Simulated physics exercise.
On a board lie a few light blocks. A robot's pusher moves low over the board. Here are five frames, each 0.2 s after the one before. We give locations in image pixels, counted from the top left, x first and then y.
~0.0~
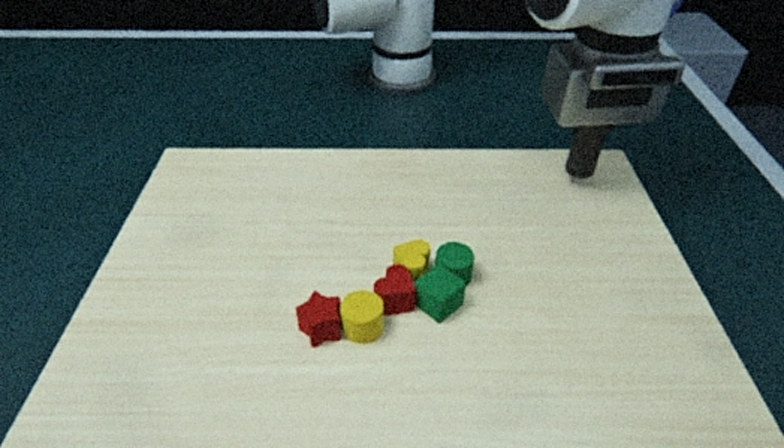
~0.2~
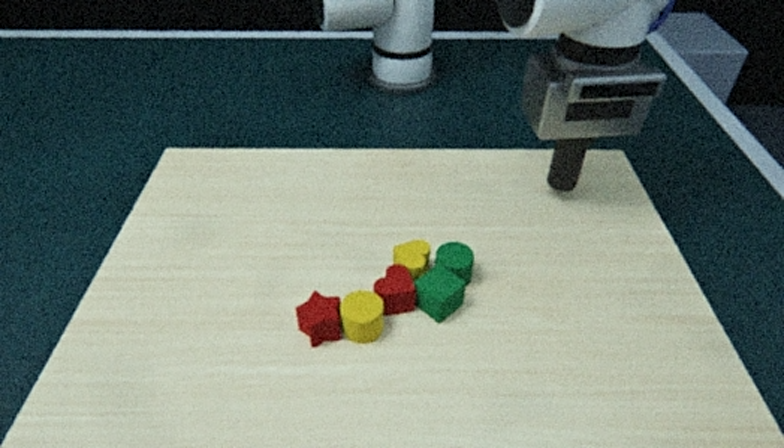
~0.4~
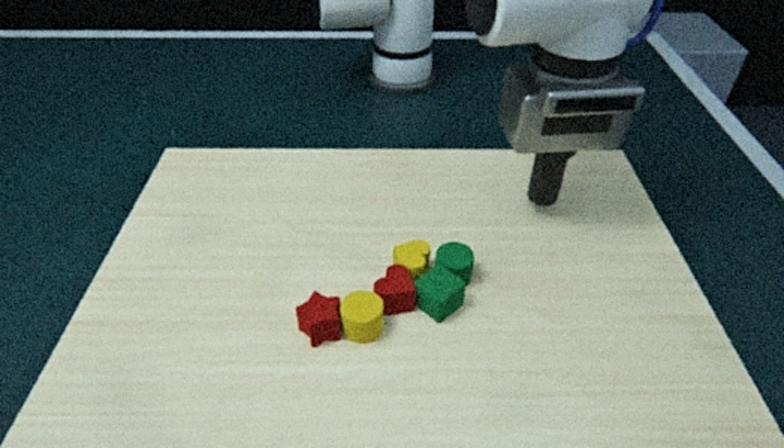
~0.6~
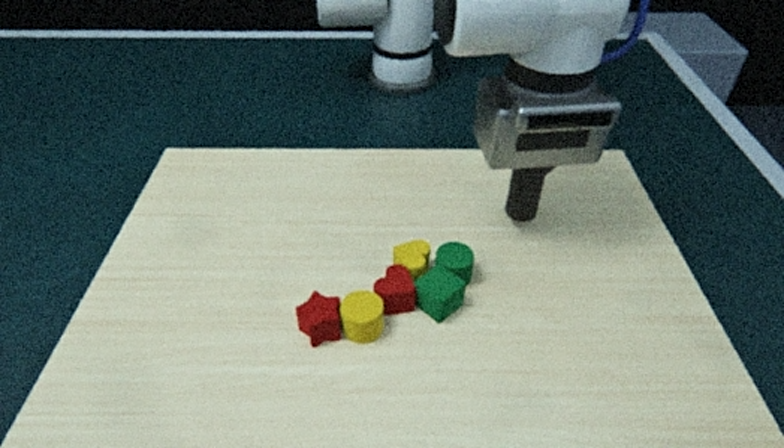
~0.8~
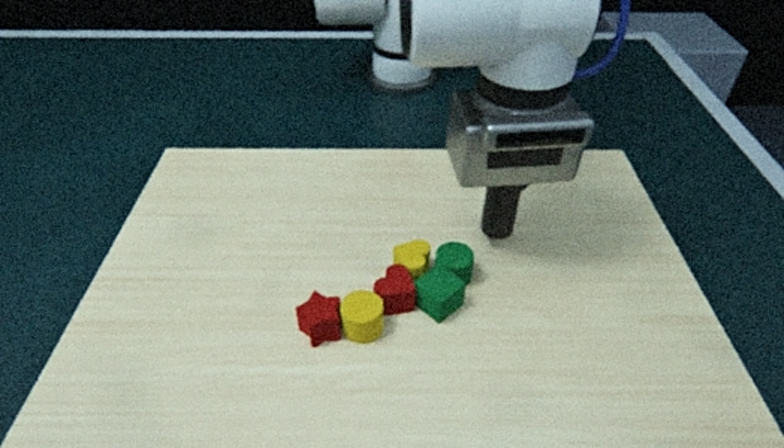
A robot's pusher moves left and nearer over the board while the colored blocks stay still.
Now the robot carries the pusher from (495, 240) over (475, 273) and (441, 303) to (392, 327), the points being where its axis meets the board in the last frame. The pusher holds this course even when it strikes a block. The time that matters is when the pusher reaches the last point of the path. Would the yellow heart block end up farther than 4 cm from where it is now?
Final answer: No.
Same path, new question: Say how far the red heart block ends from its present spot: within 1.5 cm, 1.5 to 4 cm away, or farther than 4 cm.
The move is medium, 1.5 to 4 cm.
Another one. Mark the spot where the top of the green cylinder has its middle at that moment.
It will likely be found at (399, 268).
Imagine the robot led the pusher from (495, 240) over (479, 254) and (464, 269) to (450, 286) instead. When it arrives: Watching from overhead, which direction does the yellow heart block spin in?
It rotates clockwise.
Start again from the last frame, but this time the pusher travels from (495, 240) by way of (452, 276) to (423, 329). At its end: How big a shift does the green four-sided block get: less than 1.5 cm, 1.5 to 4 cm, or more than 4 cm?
It goes a long way, over 4 cm.
What follows on the original path. One third of the way, pusher at (476, 262); red heart block at (393, 282), turned 15° clockwise; green four-sided block at (433, 286), turned 30° anticlockwise; green cylinder at (443, 260).
Two thirds of the way, pusher at (441, 291); red heart block at (372, 278), turned 25° anticlockwise; yellow heart block at (394, 245), turned 45° clockwise; green four-sided block at (412, 307), turned 45° anticlockwise; green cylinder at (408, 267).
At the end, pusher at (392, 315); red heart block at (363, 278), turned 20° anticlockwise; yellow heart block at (393, 244), turned 50° clockwise; green four-sided block at (387, 338), turned 30° anticlockwise; green cylinder at (399, 268).
